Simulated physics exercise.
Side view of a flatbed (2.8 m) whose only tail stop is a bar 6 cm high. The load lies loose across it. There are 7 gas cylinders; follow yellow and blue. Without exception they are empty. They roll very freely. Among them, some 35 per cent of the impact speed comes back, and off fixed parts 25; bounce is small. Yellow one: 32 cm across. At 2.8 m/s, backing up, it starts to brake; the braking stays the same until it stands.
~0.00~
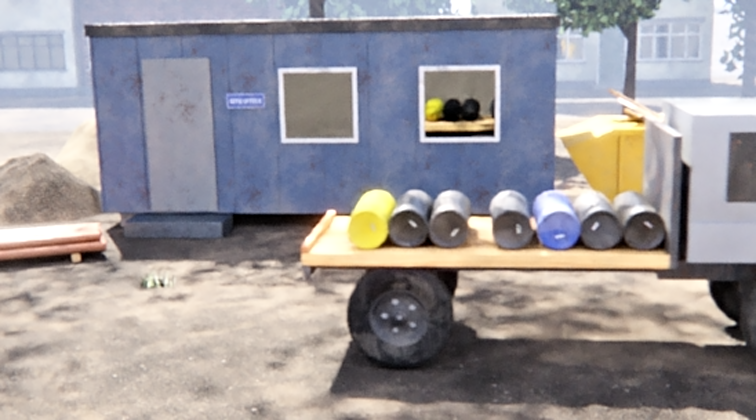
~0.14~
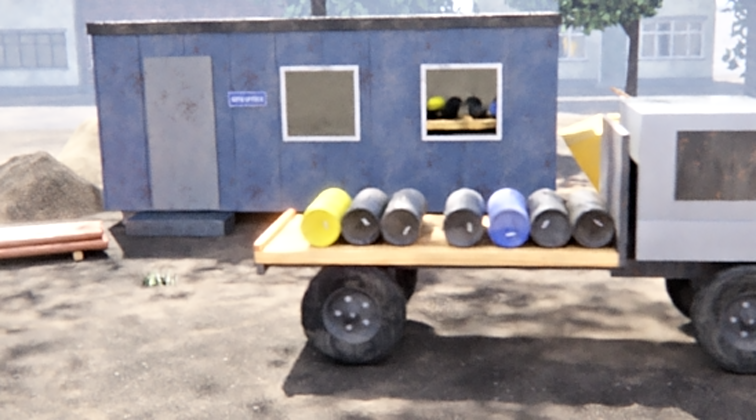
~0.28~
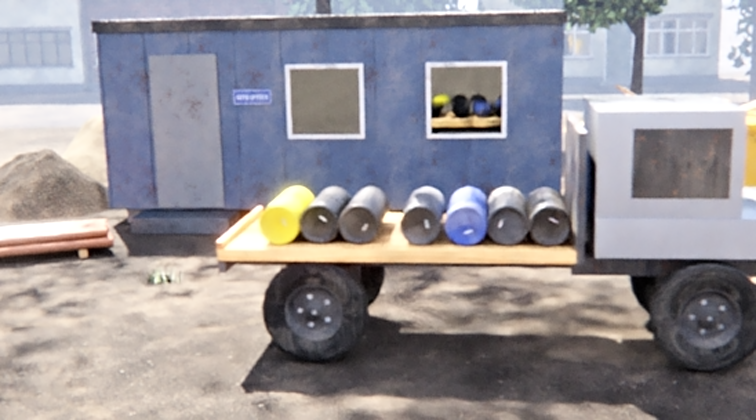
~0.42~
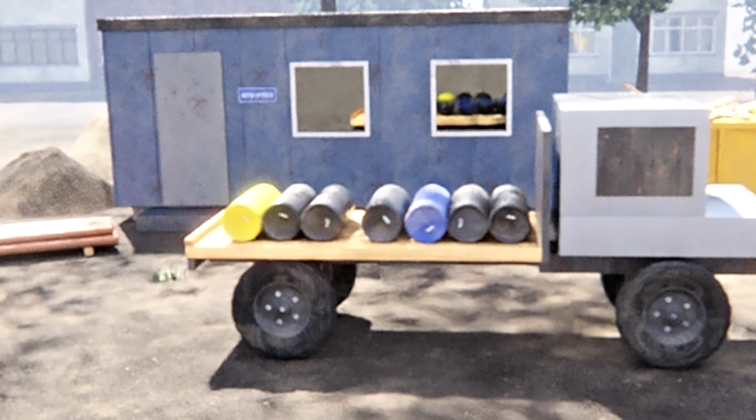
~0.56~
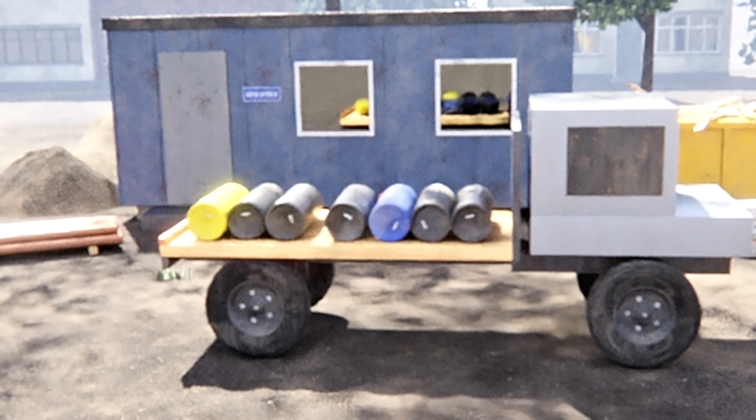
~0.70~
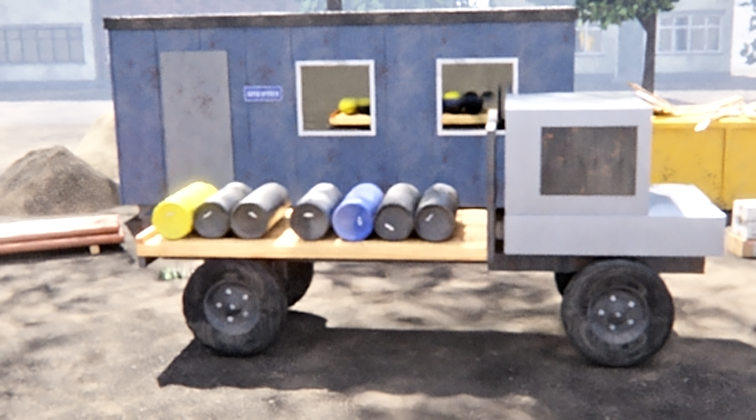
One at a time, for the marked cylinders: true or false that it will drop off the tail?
Yellow cylinder: True. Blue: False.
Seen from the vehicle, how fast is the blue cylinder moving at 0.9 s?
It's going at around 1.0 m/s.
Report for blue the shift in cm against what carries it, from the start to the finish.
For blue, 120.
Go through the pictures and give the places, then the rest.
Yellow (367, 229), blue (559, 230); tail bar at (305, 250); speed 2.8 m/s; 7 of the 7 make up the bottom layer on the bed, in the first picture.
Yellow (320, 227), blue (509, 228); tail bar at (258, 247); speed 2.6 m/s, in the second picture.
Yellow (279, 225), blue (466, 226); tail bar at (220, 245); speed 2.3 m/s, in the third picture.
Yellow (241, 222), blue (426, 223); tail bar at (188, 243); speed 1.9 m/s, in the fourth picture.
Yellow (206, 221), blue (389, 222); tail bar at (162, 241); speed 1.6 m/s, in the fifth picture.
Yellow (172, 220), blue (353, 222); tail bar at (139, 240); speed 1.3 m/s, in the sixth picture.
Then, 0.9 s in, yellow is on the bed, 5 cm from the bar, rolling towards it; blue is on the bed, 150 cm from the bar, rolling towards it; 0 of 7 are off.
Then, 1.1 s in, yellow is on the bed, 5 cm from the bar, rolling towards it; blue is on the bed, 130 cm from the bar, rolling towards it; 0 of 7 are off.
Then, 1.3 s in, yellow is going over the tail; blue is on the bed, 105 cm from the bar, rolling towards it; 1 of 7 is off.
In the end (2.7 s), yellow is over the tail and down; blue is on the bed, 75 cm from the bar; 2 of 7 are off.
